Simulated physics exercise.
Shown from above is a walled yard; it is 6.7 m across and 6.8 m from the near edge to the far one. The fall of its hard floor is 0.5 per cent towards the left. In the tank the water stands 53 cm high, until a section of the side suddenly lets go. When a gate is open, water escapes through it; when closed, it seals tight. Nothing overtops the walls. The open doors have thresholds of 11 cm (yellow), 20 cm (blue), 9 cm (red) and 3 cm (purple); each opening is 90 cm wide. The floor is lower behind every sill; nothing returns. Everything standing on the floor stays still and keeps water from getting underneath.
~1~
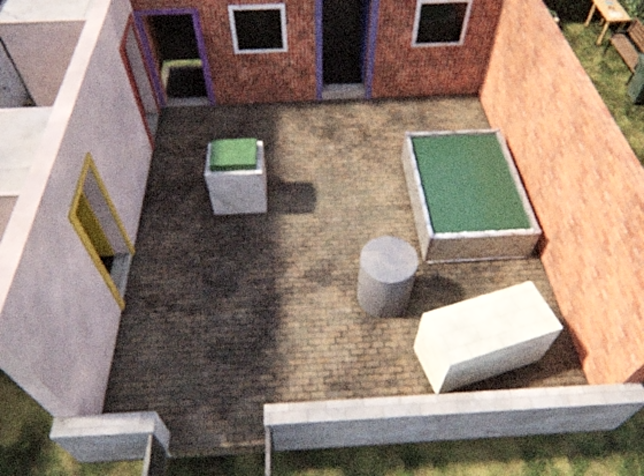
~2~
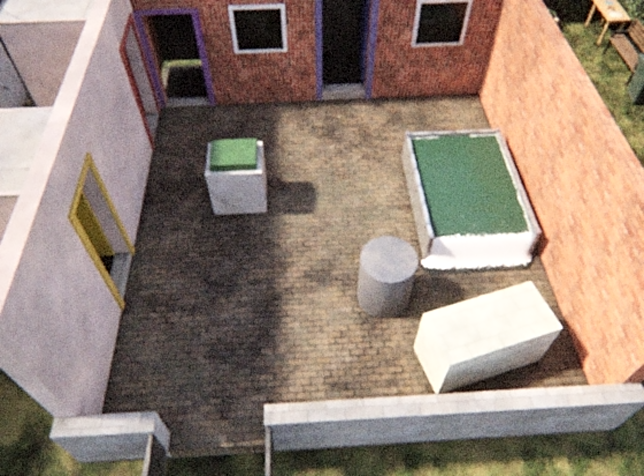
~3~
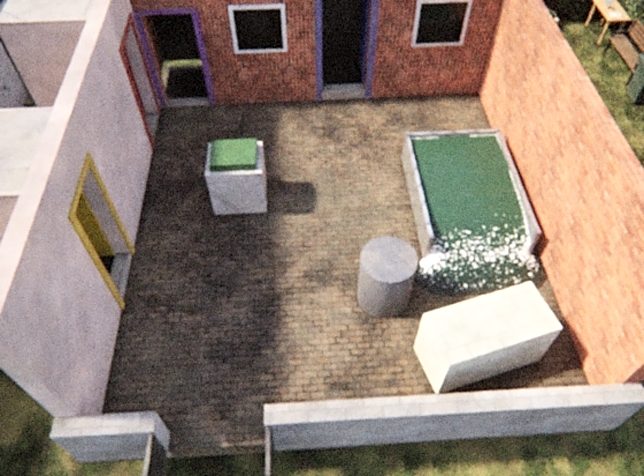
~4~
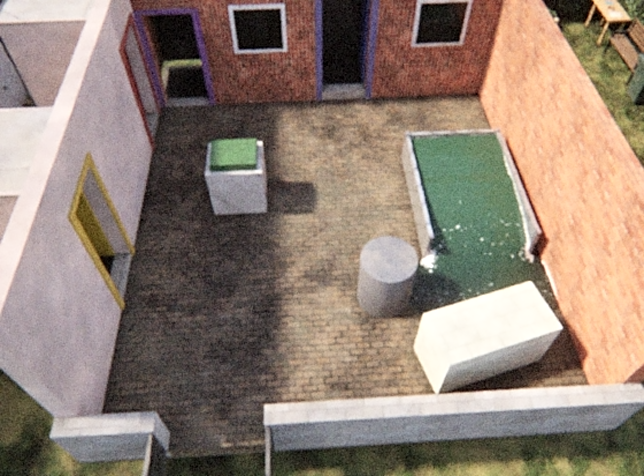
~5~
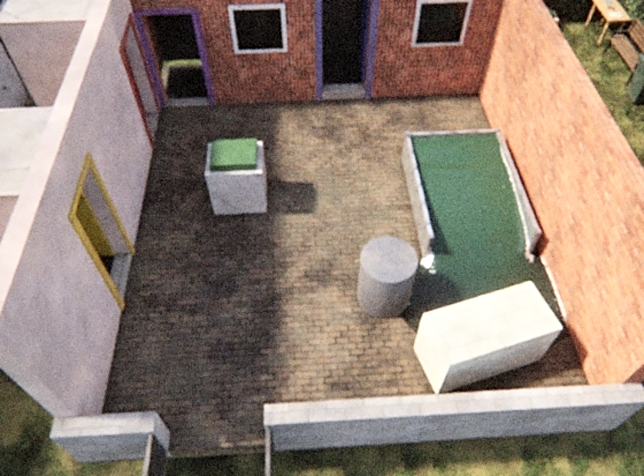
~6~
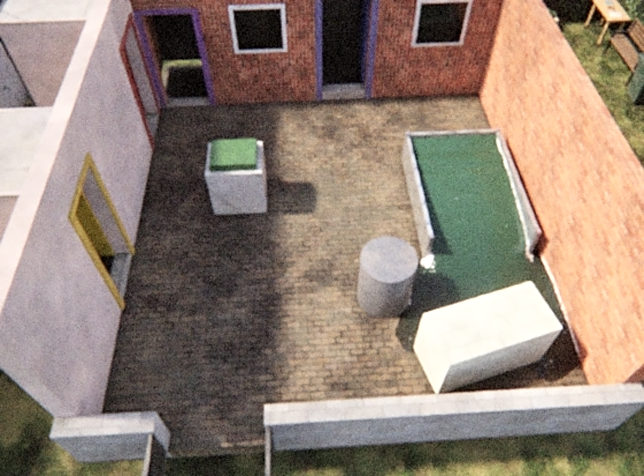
At first, a raised tank of green water stands whole and still beside the brick wall on the right of a paved yard. Then its near side gives way in a burst of white fragments, and green water pours out over the paving, spreading around the pale block and toward the grey cylinder.
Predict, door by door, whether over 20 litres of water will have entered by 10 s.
One by one: Yellow door: Falls short. Blue door: Falls short. Red door: Falls short. Purple door: Tops the amount.
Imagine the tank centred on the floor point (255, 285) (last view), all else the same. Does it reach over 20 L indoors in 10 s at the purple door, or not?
Purple: Within limit.
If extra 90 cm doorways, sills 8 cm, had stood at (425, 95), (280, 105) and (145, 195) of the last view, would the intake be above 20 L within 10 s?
Taking them in order, the first gets too little, the second too little and the third too little.
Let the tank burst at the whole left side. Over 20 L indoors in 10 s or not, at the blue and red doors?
Outcome at blue: Not exceeded; outcome at red: Exceeded.
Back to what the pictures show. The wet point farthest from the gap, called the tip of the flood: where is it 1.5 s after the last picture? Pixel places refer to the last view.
Point: Roughly (236, 427).
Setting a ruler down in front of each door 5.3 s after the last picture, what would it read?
Depths in cm: Yellow 10, blue 0, red 0, purple 0.
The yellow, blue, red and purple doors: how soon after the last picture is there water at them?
Yellow = 3.2 s, blue = 5.5 s, red = 6.0 s, purple = 6.5 s.
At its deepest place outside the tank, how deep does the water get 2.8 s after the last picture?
Depth: Approx. 30 cm.
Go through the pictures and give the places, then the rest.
In the first picture, the tank at (467, 182) is whole and still, 53 cm deep.
In the second picture, the front is at (426, 266), 0.9 m from the gap at (478, 251); 0.2 m2 of floor is under water; 53 cm left at the back of the tank.
In the third picture, the front is at (421, 279), 1.0 m from the gap at (478, 251); 1.0 m2 of floor is under water; 53 cm left at the back of the tank.
In the fourth picture, the front is at a hidden place, 1.4 m from the gap at (478, 251); 2.2 m2 of floor is under water; 53 cm left at the back of the tank.
In the fifth picture, water pours out at (478, 252) and has run 1.7 m, to a hidden place; typically 8 cm deep outside, 53 cm at the tank's back.
In the sixth picture, the front is at (564, 368), 2.1 m from the gap at (477, 252); 3.3 m2 of floor is under water; 51 cm left at the back of the tank.
Then, 0.7 s after the last picture water covers 15 % of the floor and is deepest (38 cm) near (586, 405); yellow door not reached, blue door not reached, red door not reached, purple door not reached.
Then, 1.5 s after the last picture water covers 25 % of the floor and is deepest (36 cm) near (586, 405); yellow door not reached, blue door not reached, red door not reached, purple door not reached.
Then, 2.8 s after the last picture water covers 40 % of the floor and is deepest (30 cm) near (480, 412); yellow door not reached, blue door not reached, red door not reached, purple door not reached.
Then, 5.3 s after the last picture water covers 65 % of the floor and is deepest (16 cm) near (98, 436); yellow door 10 cm at the sill, 0 L in, blue door not reached, red door not reached, purple door not reached.
Then, 9.3 s after the last picture water covers 85 % of the floor and is deepest (10 cm) near (160, 115); yellow door 5 cm at the sill, 0 L in, blue door 2 cm at the sill, 0 L in, red door 6 cm at the sill, 0 L in, purple door 9 cm at the sill, 55 L in.
